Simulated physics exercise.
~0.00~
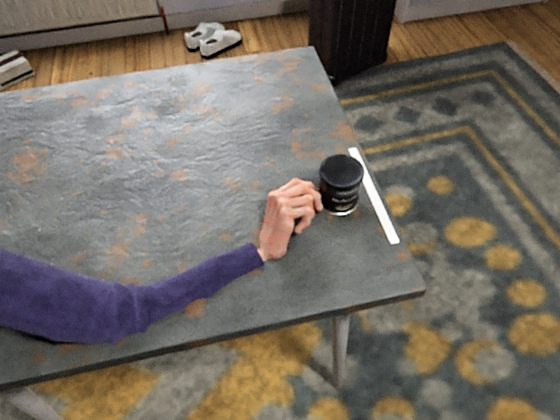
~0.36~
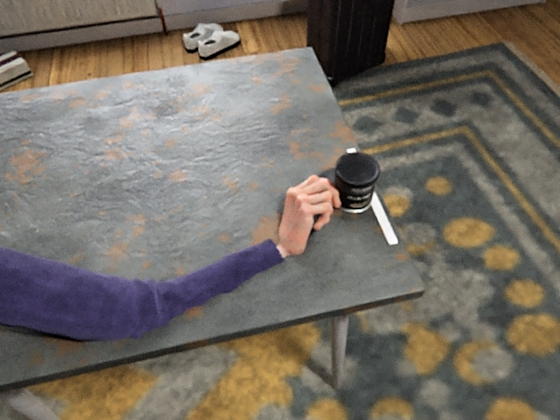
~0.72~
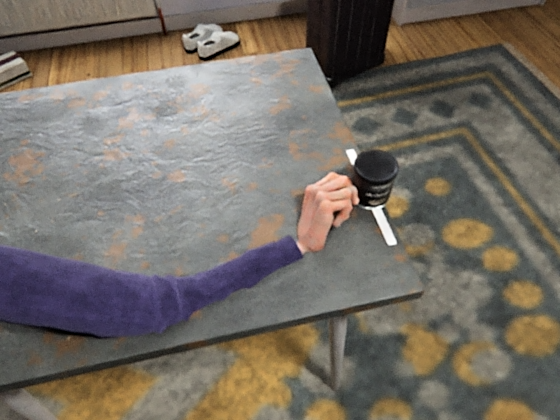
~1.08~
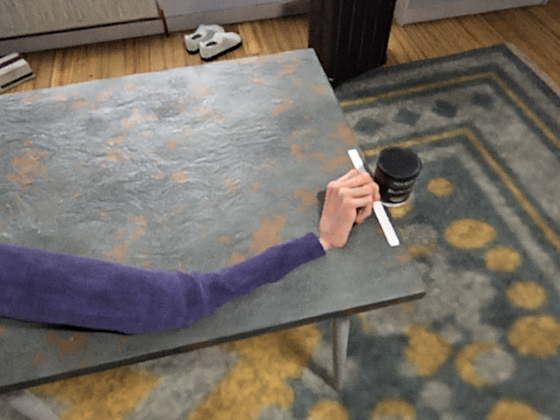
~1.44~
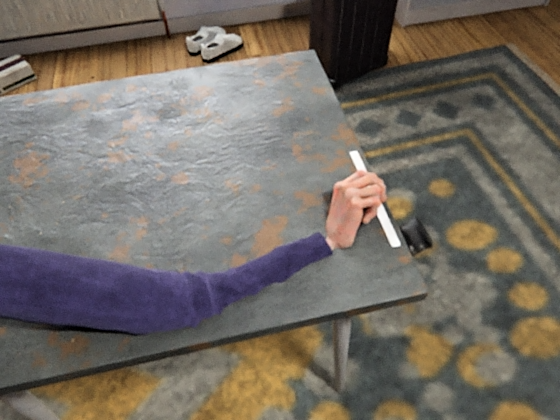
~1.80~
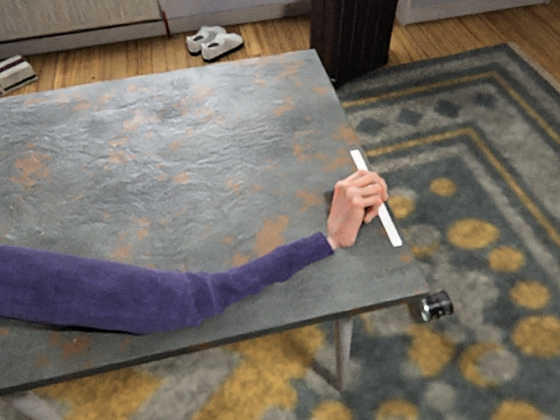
A hand in a purple sleeve pushed a black tin to the right across a gray table and past a white strip of tape near the edge, until the tin tipped, went over the side and dropped toward the patterned rug.
